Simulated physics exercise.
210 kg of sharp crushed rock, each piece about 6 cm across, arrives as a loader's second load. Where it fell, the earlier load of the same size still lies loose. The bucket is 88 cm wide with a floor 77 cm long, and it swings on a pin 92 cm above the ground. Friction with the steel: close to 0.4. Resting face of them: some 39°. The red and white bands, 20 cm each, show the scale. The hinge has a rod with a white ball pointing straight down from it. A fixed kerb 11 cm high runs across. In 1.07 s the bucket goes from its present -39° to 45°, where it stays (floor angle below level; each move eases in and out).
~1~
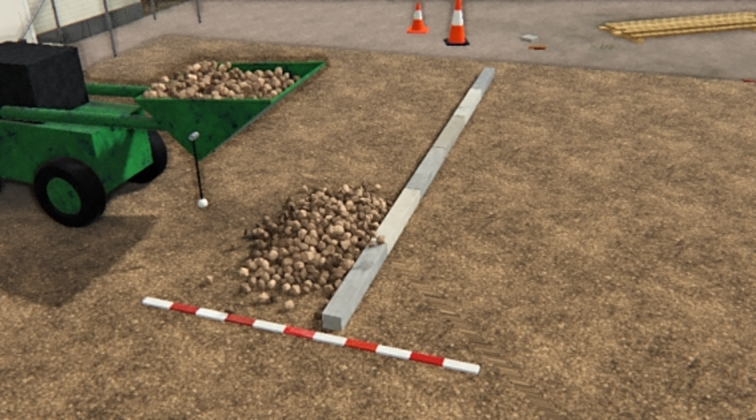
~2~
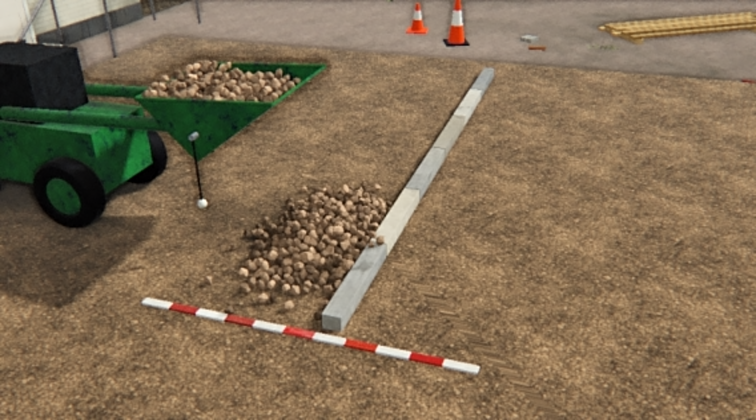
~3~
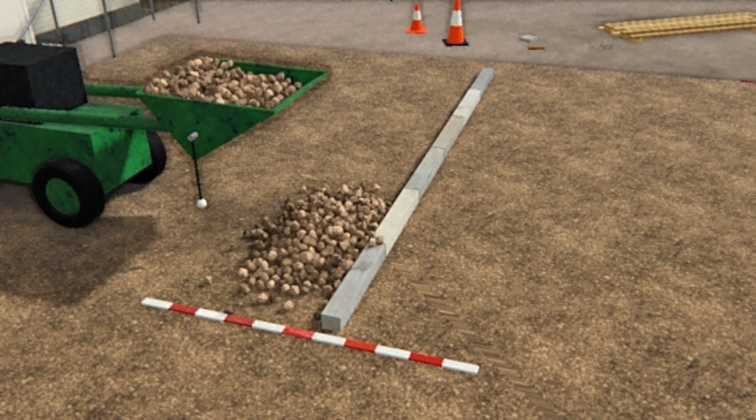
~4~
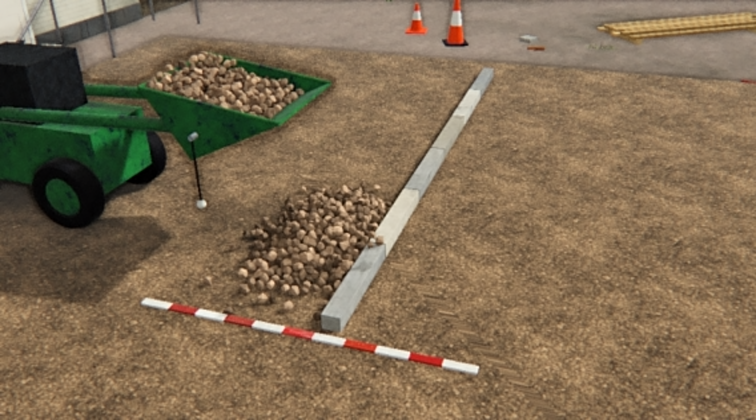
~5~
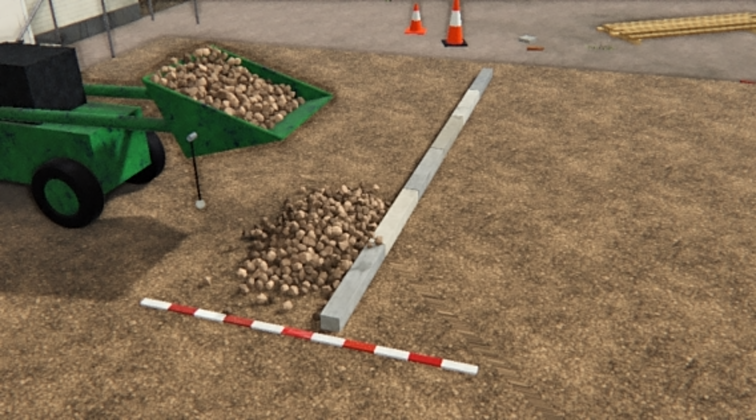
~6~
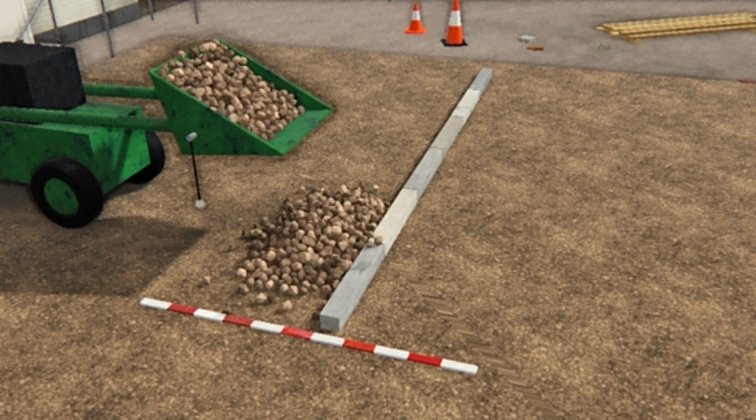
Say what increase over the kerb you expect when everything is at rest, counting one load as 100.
Some 0 per cent is added.
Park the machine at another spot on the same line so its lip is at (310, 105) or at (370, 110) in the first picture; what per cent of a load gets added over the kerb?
Near 10 in a hundred, then near 75 in a hundred.
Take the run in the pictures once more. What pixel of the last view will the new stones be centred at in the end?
Near (302, 218).
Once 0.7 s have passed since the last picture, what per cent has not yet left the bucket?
Roughly 55 parts in a hundred of the load.
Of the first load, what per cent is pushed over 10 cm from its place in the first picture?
Close to 0 in a hundred of them.
Then, 0.4 s after the last picture the floor is at 32°; in per cent of one load, 100 in the bucket, 100 on this side of the kerb; the foremost stones are at (365, 247).
Then, 0.7 s after the last picture the floor is at 45°; in per cent of one load, 54 in the bucket, 146 on this side of the kerb; the foremost stones are at (365, 247).
Then, 1.1 s after the last picture the floor is at 45°; in per cent of one load, 10 in the bucket, 190 on this side of the kerb; the foremost stones are at (387, 221).
Then, 3.5 s after the last picture the floor is at 45°; in per cent of one load, 1 in the bucket, 199 on this side of the kerb; the foremost stones are at (394, 233). Net gain over the kerb, 0.
